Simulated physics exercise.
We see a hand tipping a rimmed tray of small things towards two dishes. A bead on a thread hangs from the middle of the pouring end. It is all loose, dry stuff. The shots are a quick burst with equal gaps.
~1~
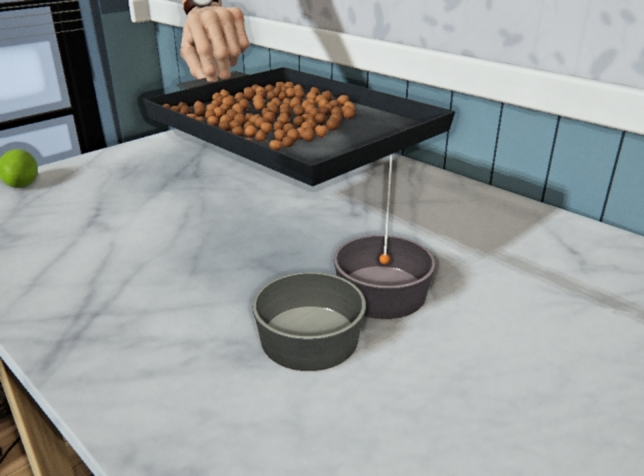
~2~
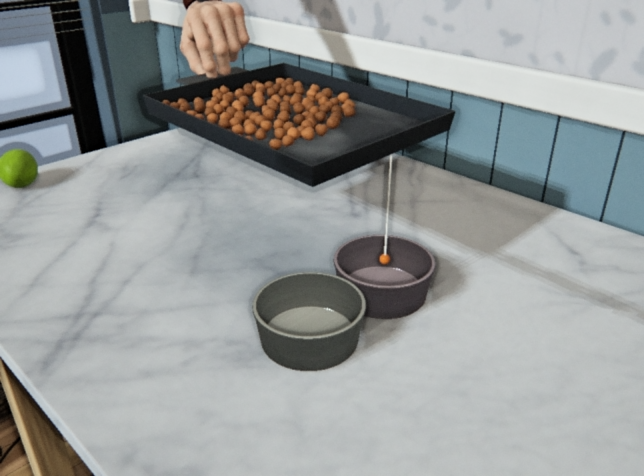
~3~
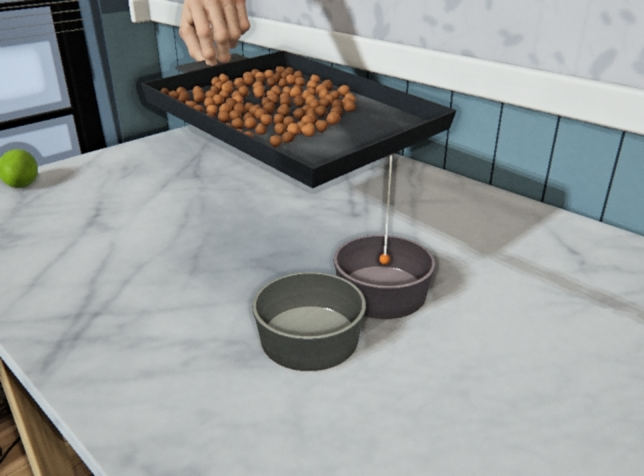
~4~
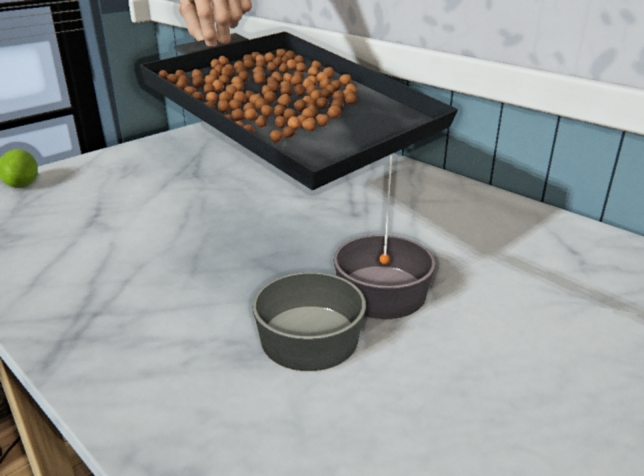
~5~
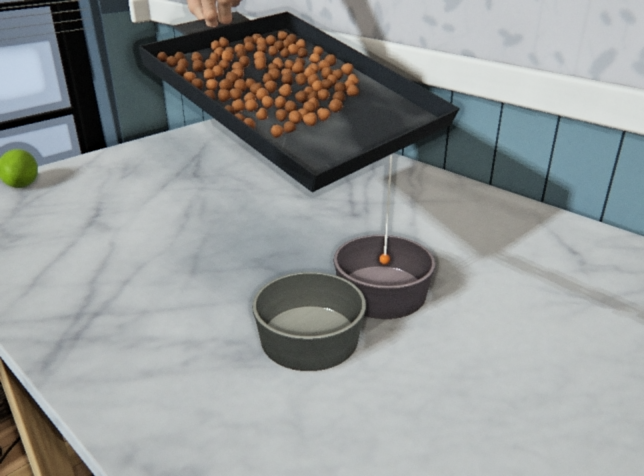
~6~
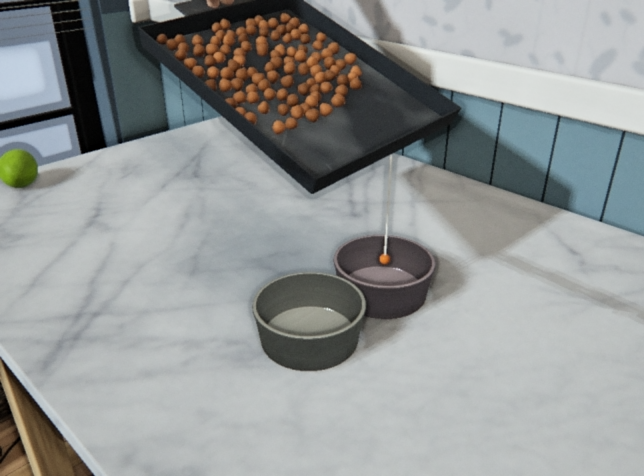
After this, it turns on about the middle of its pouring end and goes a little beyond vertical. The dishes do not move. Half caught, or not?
Caught overall: Under half.
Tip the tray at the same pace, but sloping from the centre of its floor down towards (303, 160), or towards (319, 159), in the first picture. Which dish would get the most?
First left, then left.
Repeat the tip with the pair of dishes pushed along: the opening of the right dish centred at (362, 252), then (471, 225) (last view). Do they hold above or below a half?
The first try: Less than half. The second: The smaller part.
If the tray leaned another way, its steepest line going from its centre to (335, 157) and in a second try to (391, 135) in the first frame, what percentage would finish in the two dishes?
Near 40 % and 10 %.
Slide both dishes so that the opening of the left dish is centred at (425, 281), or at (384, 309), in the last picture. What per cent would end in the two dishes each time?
Near 20 % and 60 %.
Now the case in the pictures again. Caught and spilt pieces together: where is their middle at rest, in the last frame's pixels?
Roughly at (407, 368).
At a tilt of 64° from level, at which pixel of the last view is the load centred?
Roughly at (347, 136).
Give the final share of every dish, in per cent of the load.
The left dish has 20 per cent, the right dish has 0.
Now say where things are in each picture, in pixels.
The first frame shows corners of the pouring end near (312, 164) and (451, 111), level; middle of the load near (266, 114), hazelnuts; left dish near (349, 342); right dish near (422, 292); bead on its thread near (385, 259).
The second frame shows corners of the pouring end near (313, 164) and (451, 111), level; middle of the load near (266, 111).
The third frame shows corners of the pouring end near (313, 166) and (452, 110), tipped barely, lowest at the left corner; middle of the load near (266, 103).
The fourth frame shows corners of the pouring end near (314, 169) and (454, 109), tipped a little, lowest at the left corner; middle of the load near (266, 91).
The fifth frame shows corners of the pouring end near (315, 173) and (456, 108), tipped clearly, lowest at the left corner; middle of the load near (267, 79).
The sixth frame shows corners of the pouring end near (316, 176) and (458, 107), tipped clearly, lowest at the left corner; middle of the load near (276, 62); left dish near (349, 342); right dish near (422, 292).
Shortly afterwards, tray tipped steeply; all but a few on the tray; only a few in the air.
Next, tray tipped past a quarter turn; the bulk on the tray; only a few in the left dish; near a quarter outside both; a little in the air.
Some moments later, tray tipped past a quarter turn; near a quarter in the left dish; the bulk outside both.
In the end, tray tipped past a quarter turn; near a quarter in the left dish; none at all in the right dish; the bulk outside both.
